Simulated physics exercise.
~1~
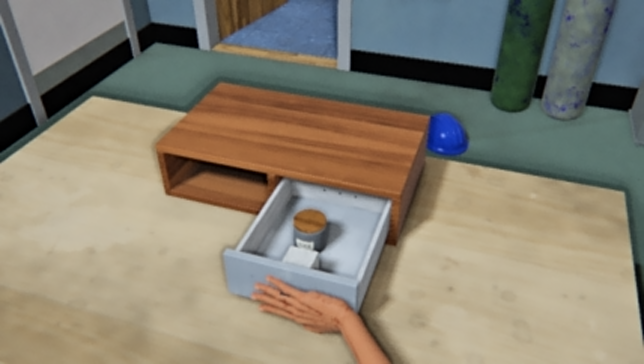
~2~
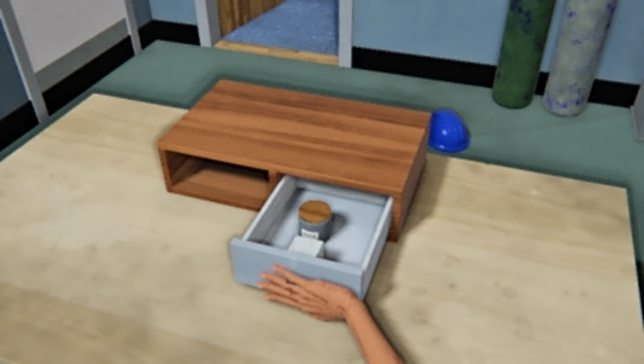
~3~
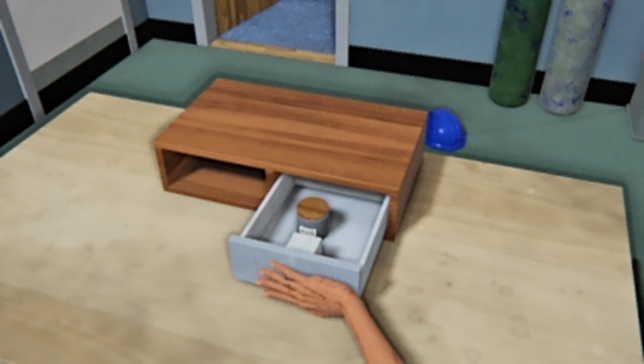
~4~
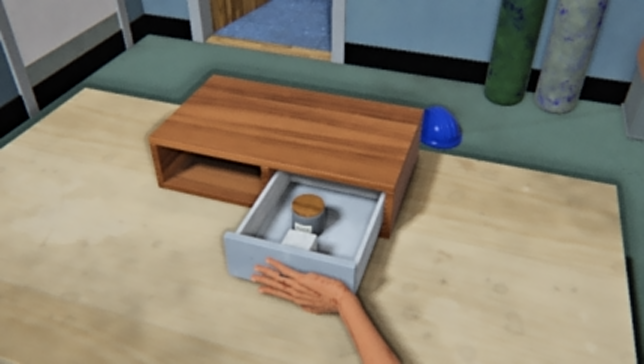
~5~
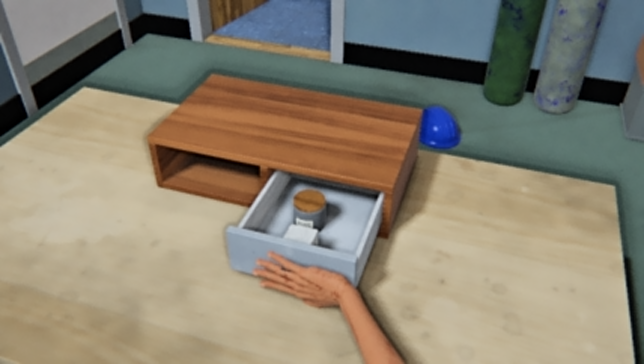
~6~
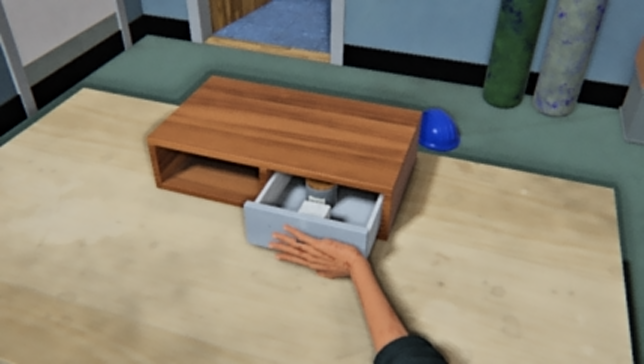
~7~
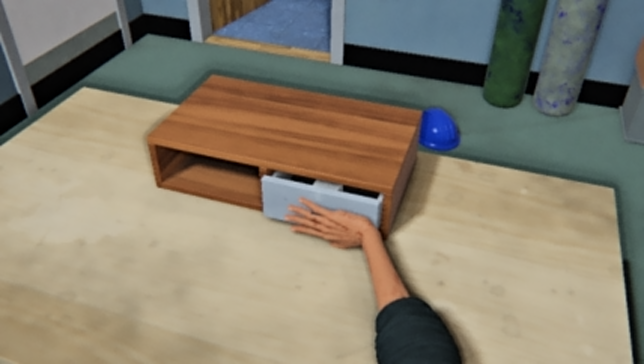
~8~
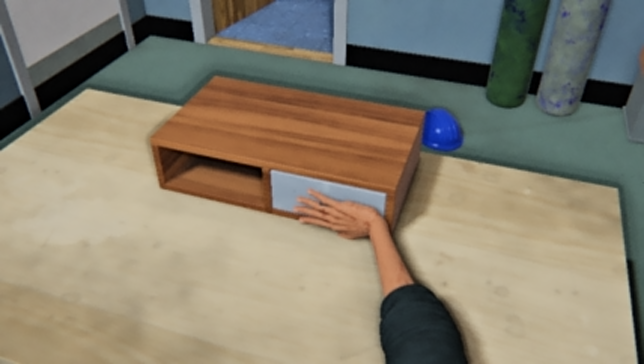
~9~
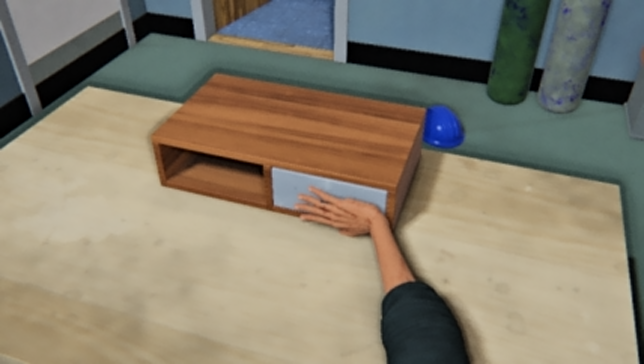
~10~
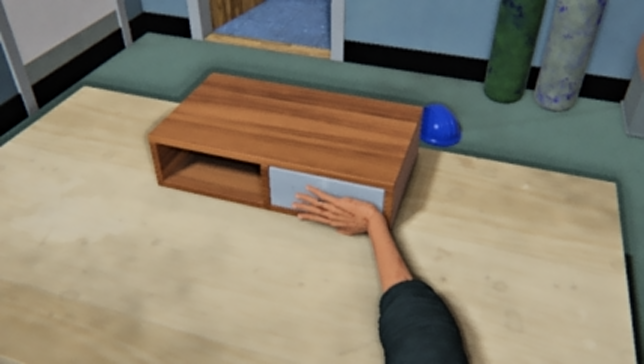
Hand pushing an open drawer holding a grey jar and white block into a wooden chest until it closes fully.
